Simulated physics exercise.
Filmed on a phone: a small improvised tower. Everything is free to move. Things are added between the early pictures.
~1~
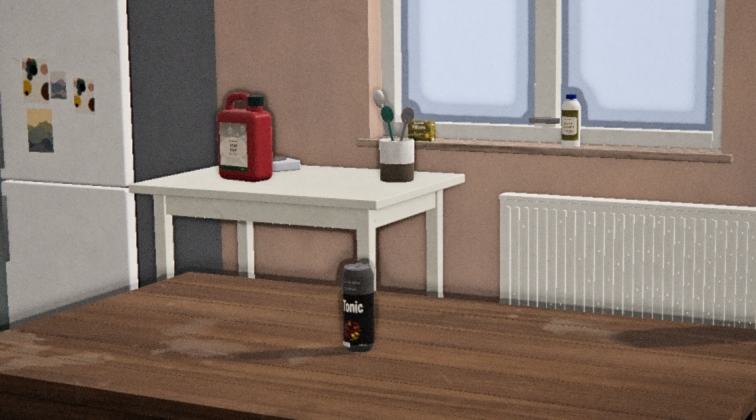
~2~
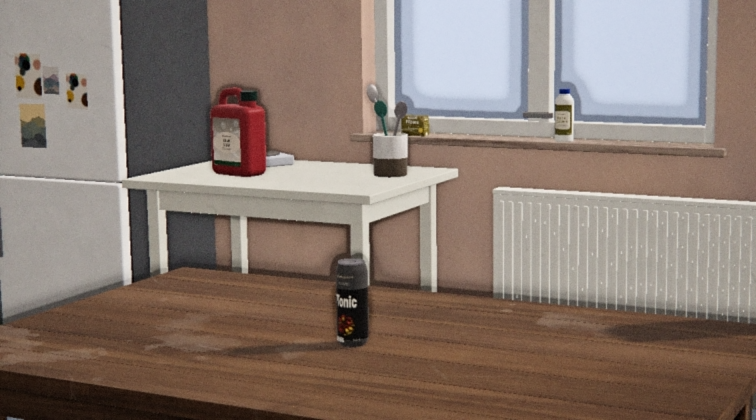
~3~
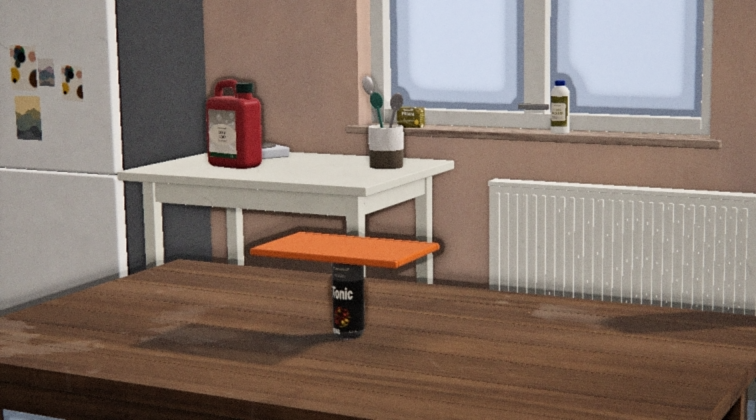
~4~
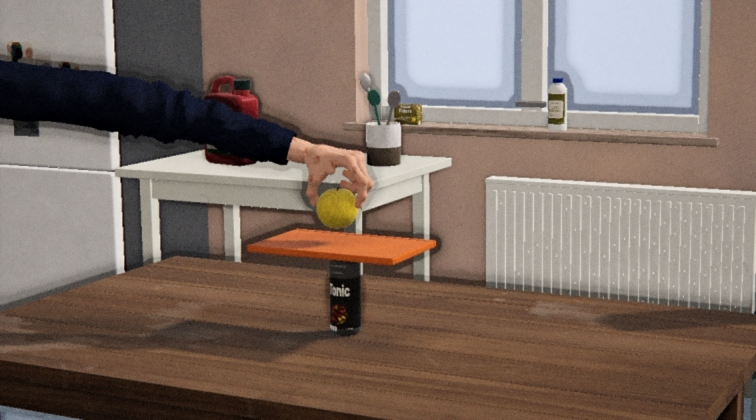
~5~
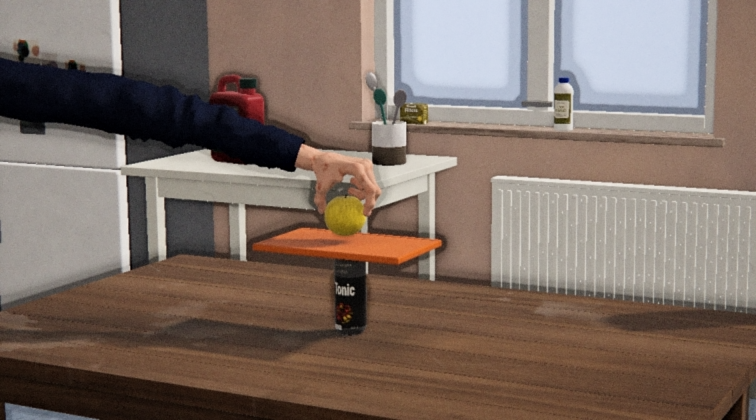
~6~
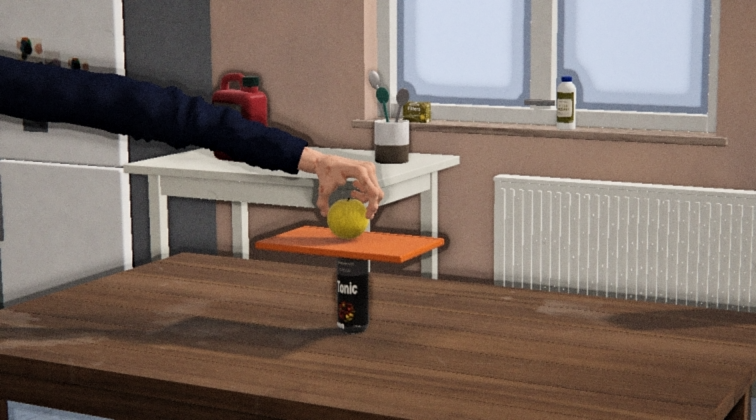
A hand reached in from the left and lowered a yellow apple onto an orange board, still holding it, after the board had appeared on top of a black can on the wooden table.
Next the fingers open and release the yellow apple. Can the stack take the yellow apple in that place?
The stack holds.
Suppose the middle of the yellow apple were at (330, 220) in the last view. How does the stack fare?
Then it stays up.
Then, 0.20 s after the last picture, nothing has stirred.
Then, 0.60 s after the last picture, yellow apple resting near (348, 219).
At rest, all 3 in place. Seen from the same camera at the end, yellow apple near (348, 219). The stack stays up.
